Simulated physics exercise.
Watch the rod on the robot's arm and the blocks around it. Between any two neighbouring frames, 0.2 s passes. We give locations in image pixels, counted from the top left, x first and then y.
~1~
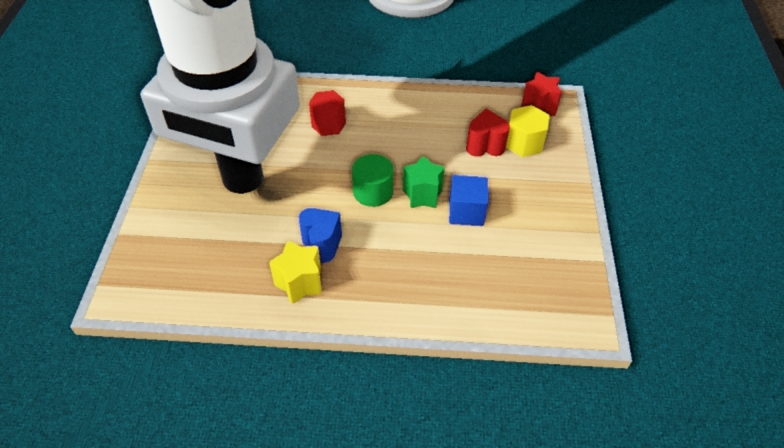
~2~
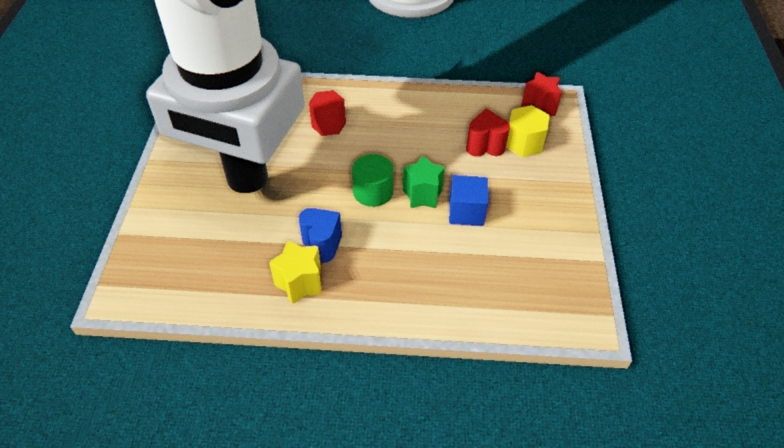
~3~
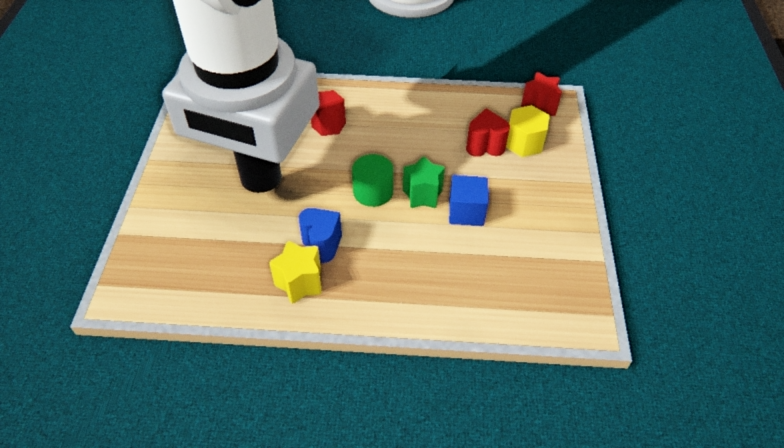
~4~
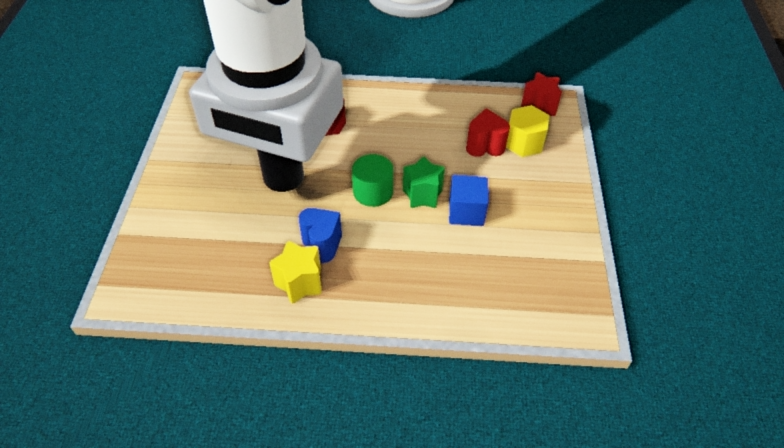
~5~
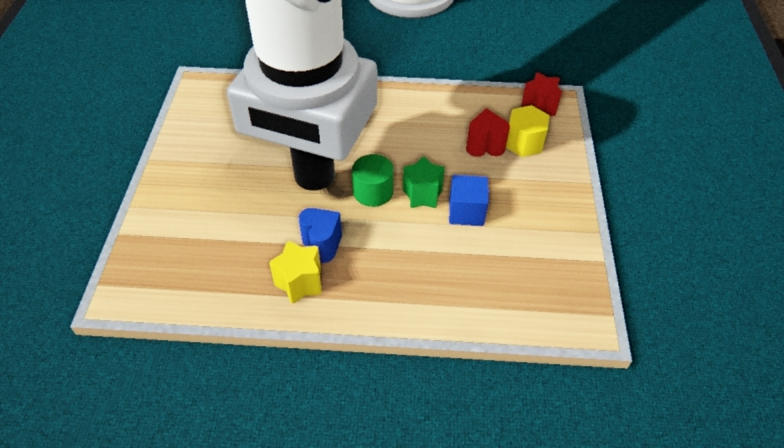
The robot arm slides its black rod right across the board toward the green round block.
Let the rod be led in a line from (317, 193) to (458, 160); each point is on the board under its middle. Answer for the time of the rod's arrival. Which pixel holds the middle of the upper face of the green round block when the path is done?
Final place: (497, 151).
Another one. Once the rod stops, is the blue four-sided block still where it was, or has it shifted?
It travels a centimetre or more.
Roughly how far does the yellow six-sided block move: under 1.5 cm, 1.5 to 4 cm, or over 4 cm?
Less than 1.5 cm.
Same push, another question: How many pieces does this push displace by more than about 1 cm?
I count three at least.
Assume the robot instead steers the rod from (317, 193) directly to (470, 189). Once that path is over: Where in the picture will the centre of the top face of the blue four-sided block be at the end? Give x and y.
Its top middle: (494, 192).
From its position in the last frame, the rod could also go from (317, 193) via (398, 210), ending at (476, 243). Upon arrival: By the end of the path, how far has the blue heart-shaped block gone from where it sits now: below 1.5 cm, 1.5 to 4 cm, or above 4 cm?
My answer is that it shifts under 1.5 cm.
What follows on the original path. One third of the way, rod at (365, 165); green round block at (406, 163); green star-shaped block at (442, 168), turned 30° clockwise.
Two thirds of the way, rod at (414, 154); green round block at (454, 155); green star-shaped block at (488, 166), turned 40° clockwise; blue four-sided block at (494, 195), turned 65° clockwise.
At the end, rod at (461, 143); green round block at (497, 151); green star-shaped block at (522, 173), turned 75° clockwise; blue four-sided block at (502, 199), turned 90° clockwise; red heart-shaped block at (494, 121); yellow six-sided block at (534, 118).
